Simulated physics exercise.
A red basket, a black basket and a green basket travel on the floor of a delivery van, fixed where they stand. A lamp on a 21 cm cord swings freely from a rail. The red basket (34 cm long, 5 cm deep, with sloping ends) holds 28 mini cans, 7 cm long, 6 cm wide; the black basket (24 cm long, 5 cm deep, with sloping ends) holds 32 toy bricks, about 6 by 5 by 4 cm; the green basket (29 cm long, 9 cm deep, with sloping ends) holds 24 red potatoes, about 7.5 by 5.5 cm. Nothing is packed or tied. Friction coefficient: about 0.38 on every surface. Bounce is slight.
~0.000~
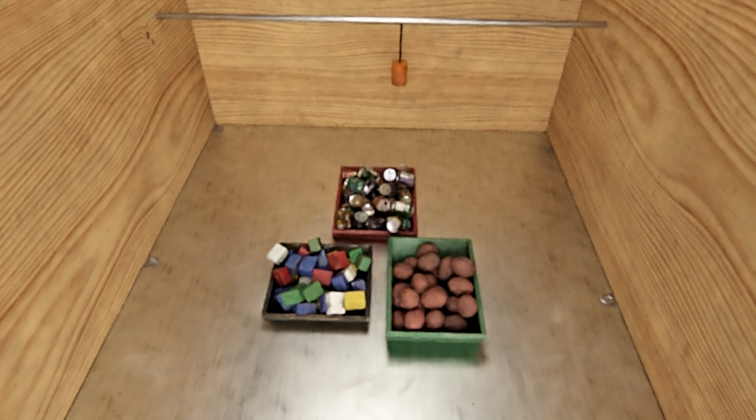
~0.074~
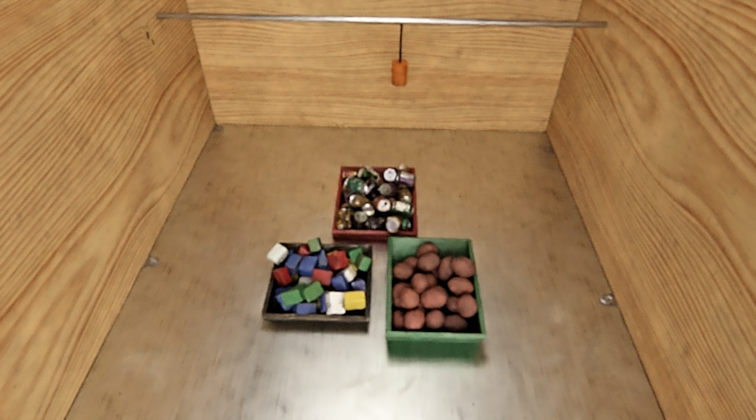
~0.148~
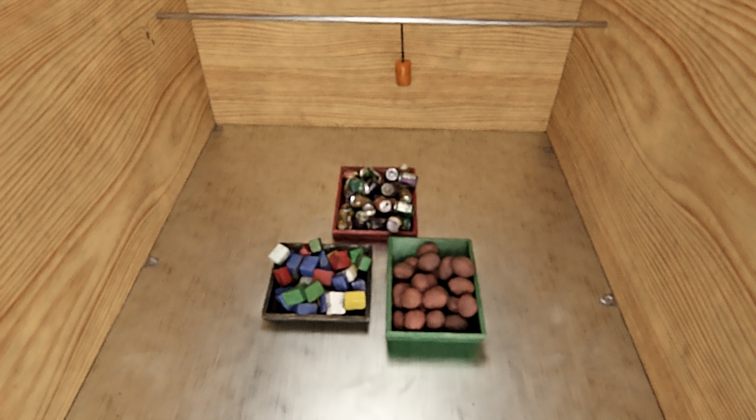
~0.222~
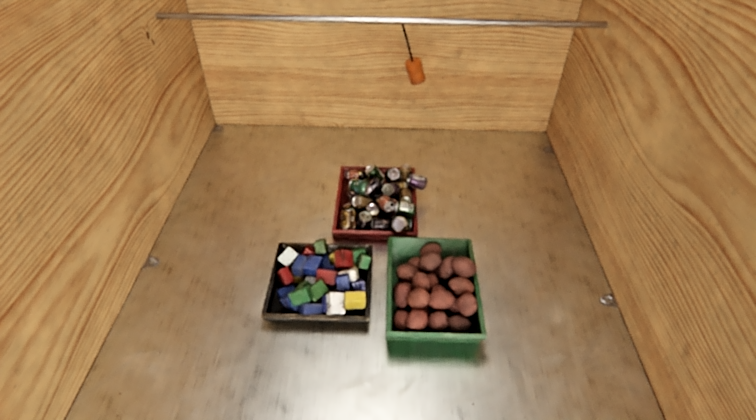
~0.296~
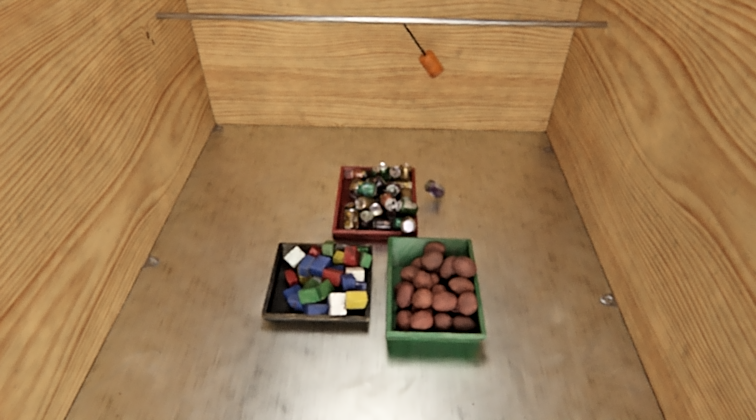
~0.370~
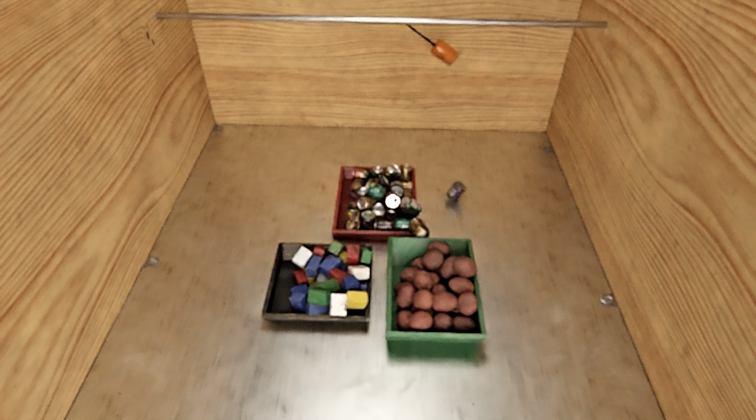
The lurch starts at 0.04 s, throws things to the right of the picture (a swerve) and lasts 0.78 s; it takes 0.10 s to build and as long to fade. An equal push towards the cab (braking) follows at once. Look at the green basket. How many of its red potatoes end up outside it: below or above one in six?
It sheds fewer than one in six of them.
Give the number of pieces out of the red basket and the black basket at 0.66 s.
Out by then, roughly: Red basket 6, black basket 1.
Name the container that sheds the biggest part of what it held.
It is the red basket.
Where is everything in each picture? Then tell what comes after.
In the first picture (each is followed by its nearest rim corner in this view), green basket, (484, 334); black basket, (367, 316); the lamp leans 0°; none out.
The second picture shows green basket, (484, 334); the lamp leans 0°.
The third picture shows green basket, (484, 334); the lamp leans 4°.
The fourth picture shows green basket, (484, 334); the lamp leans 17°; 1 out, the lowest can at (417, 182).
The fifth picture shows green basket, (484, 334); the lamp leans 36°; 1 out, the lowest can at (435, 189).
The sixth picture shows green basket, (484, 334); black basket, (367, 316); the lamp leans 55°; 2 out, the lowest can at (456, 191).
After 0.66 s, red basket 22 in, 6 out, black basket 31 in, 1 out and green basket 24 in, 0 out.
After 1.03 s, red basket 20 in, 8 out, black basket 29 in, 3 out and green basket 23 in, 1 out.
After 1.54 s, red basket 16 in, 12 out, black basket 26 in, 6 out and green basket 23 in, 1 out.
Final count (at 2.20 s), red basket 15 in, 13 out, black basket 26 in, 6 out and green basket 23 in, 1 out. Asked share, 1 of 24, 4 per cent.
